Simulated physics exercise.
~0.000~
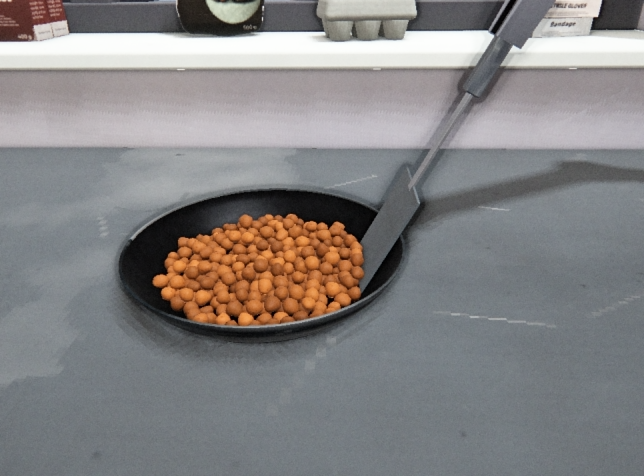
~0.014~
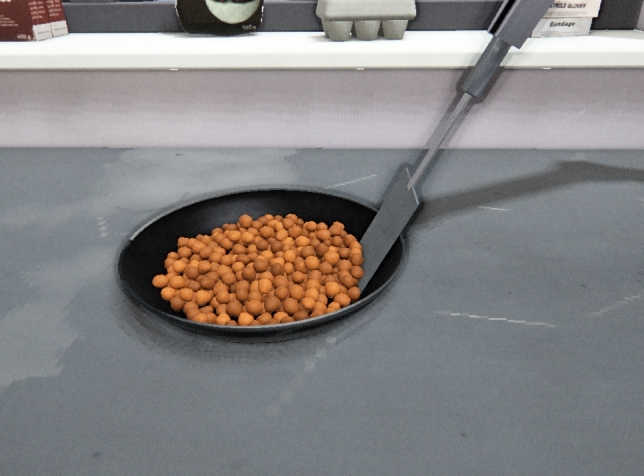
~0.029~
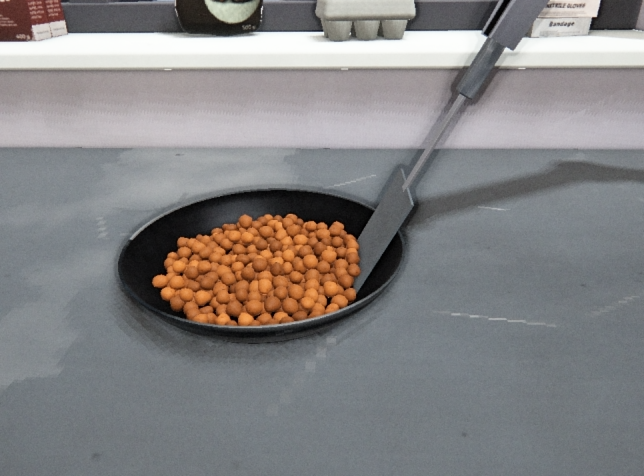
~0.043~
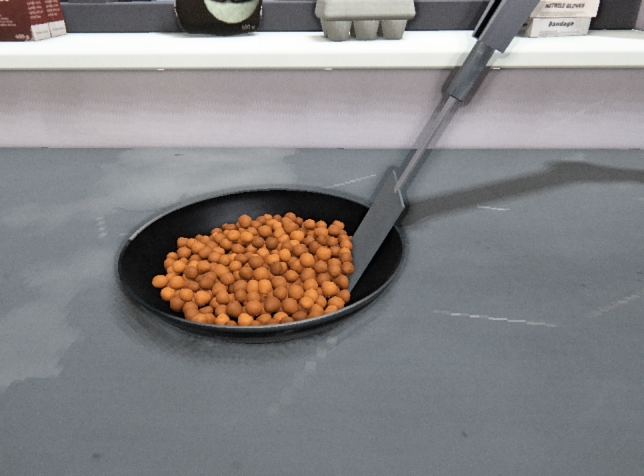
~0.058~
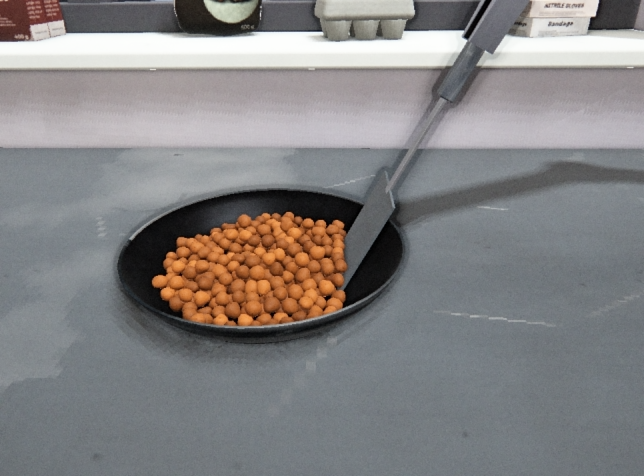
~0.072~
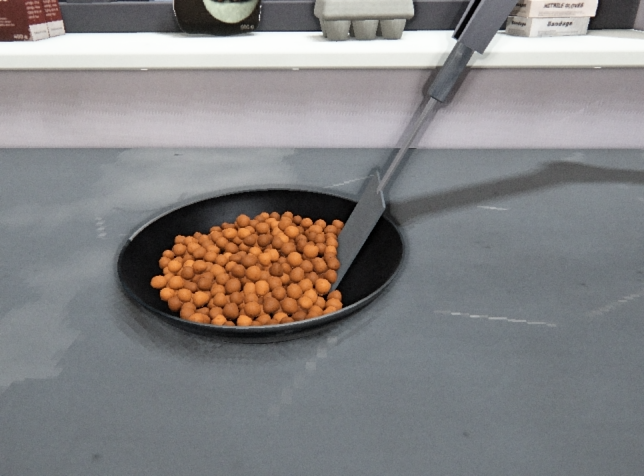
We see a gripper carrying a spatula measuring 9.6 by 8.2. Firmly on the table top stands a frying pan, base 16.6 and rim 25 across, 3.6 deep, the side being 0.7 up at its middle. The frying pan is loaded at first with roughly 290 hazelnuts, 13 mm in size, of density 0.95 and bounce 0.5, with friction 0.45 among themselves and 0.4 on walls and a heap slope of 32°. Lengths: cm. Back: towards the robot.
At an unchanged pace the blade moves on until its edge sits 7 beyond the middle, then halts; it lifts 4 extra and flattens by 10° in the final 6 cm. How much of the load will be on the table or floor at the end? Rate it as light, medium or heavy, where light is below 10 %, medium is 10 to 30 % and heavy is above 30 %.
Rating: Light.
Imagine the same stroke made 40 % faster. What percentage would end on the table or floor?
It would be roughly 15 percent.
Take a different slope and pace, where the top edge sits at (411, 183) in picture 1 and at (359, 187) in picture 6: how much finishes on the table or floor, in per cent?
Around 20 per cent finishes there.
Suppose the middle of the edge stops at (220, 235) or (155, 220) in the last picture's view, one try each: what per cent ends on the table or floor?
I'd say some 0 per cent, then some 25 per cent.
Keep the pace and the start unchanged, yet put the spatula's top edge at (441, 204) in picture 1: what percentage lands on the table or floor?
5 percent or thereabouts.
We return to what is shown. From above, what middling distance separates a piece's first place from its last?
Somewhere near 4 centimetres, I reckon.
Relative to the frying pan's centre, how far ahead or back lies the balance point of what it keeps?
Forward offset: Roughly 4.5 cm.
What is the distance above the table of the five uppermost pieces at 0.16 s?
About 4 cm.
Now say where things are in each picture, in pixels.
In the first frame, spatula top edge at (413, 184), sloping 63°; upper third of the load around (266, 258), from x 160 to 355, top at y 220; 289 in the frying pan.
In the second frame, spatula top edge at (412, 184), sloping 63°; upper third of the load around (266, 259), from x 160 to 355, top at y 220.
In the third frame, spatula top edge at (407, 185), sloping 63°; upper third of the load around (267, 257), from x 160 to 355, top at y 220.
In the fourth frame, spatula top edge at (398, 187), sloping 63°; upper third of the load around (271, 256), from x 160 to 350, top at y 220.
In the fifth frame, spatula top edge at (390, 188), sloping 63°; upper third of the load around (266, 255), from x 160 to 350, top at y 220.
In the sixth frame, spatula top edge at (381, 188), sloping 63°; upper third of the load around (263, 256), from x 160 to 350, top at y 220; 289 in the frying pan.
By 0.16 s, sloping 63°, highest piece 4 above the table; 289 in the frying pan.
By 0.26 s, sloping 59°, highest piece 6 above the table; 289 in the frying pan.
By 0.50 s, sloping 53°, highest piece 5 above the table; 278 in the frying pan, 8 on the table or floor, 3 on the blade or in flight.
By 1.55 s, sloping 53°, highest piece 5 above the table; 276 in the frying pan, 13 on the table or floor.
Final count, 276 in the frying pan, 13 on the table or floor. That is 4 % on the table or floor.
